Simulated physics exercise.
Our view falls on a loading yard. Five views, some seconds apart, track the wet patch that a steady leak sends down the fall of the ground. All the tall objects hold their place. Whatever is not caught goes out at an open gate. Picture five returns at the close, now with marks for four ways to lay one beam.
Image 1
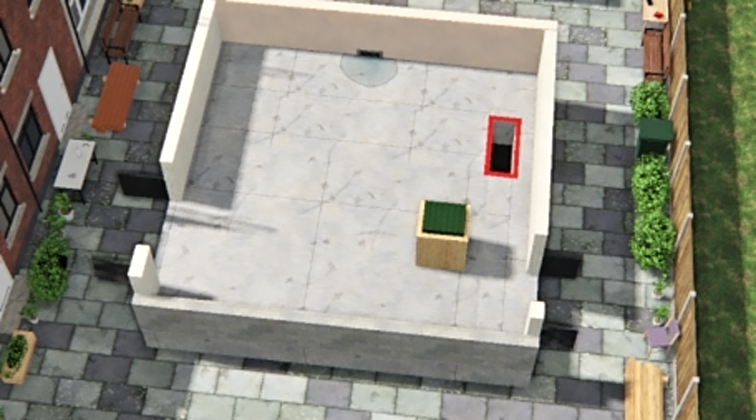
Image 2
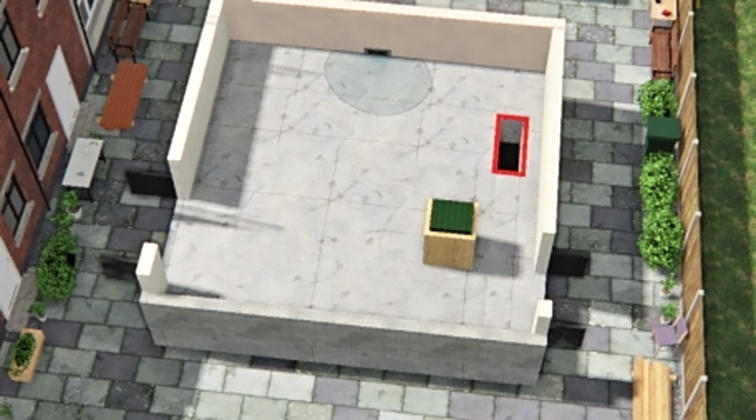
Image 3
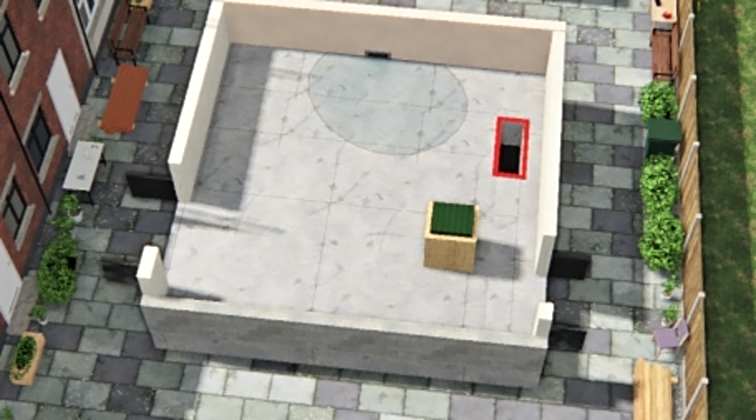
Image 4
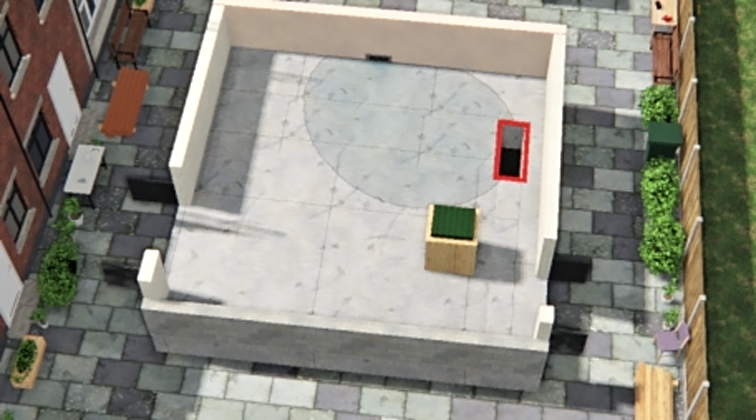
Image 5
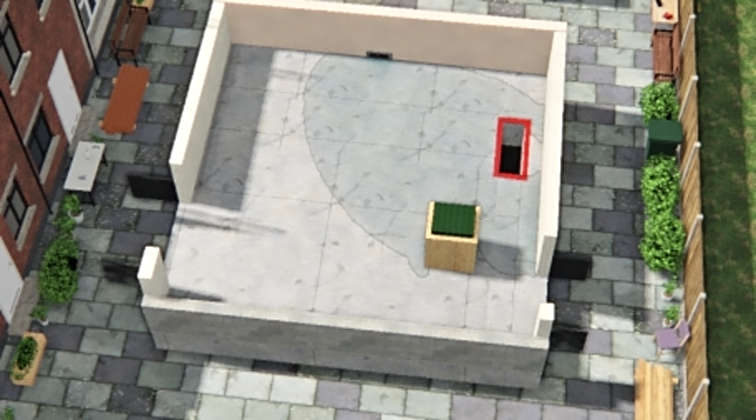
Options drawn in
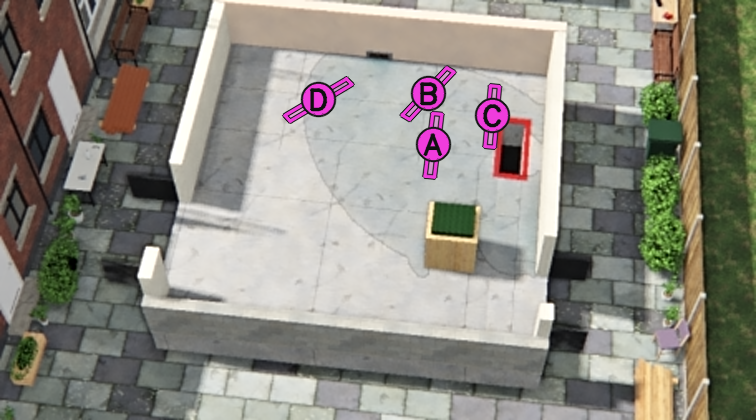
The video shows a walled yard from above, where a shallow sheet of water spreads from an outfall in the back wall across the pale ground, reaching the red-framed gully on the right, then extending alongside a wooden planter.
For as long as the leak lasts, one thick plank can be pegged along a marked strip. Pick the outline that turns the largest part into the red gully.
Choose D.
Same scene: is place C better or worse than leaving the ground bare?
Worse.
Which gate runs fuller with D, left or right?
The right one.
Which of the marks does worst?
That would be B.
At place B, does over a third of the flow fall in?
No.
On the marked copy, A from (429, 176) to (437, 113); B from (405, 117) to (450, 70); C from (489, 146) to (495, 86); D from (287, 118) to (349, 81).
If A is chosen, about 24 % of the stream runs into the red gully, about 76 % out by the gates.
If B is chosen, about 16 % of the stream runs into the red gully, about 84 % out by the gates.
If C is chosen, about 24 % of the stream runs into the red gully, about 76 % out by the gates.
If D is chosen, about 37 % of the stream runs into the red gully, about 62 % out by the gates.
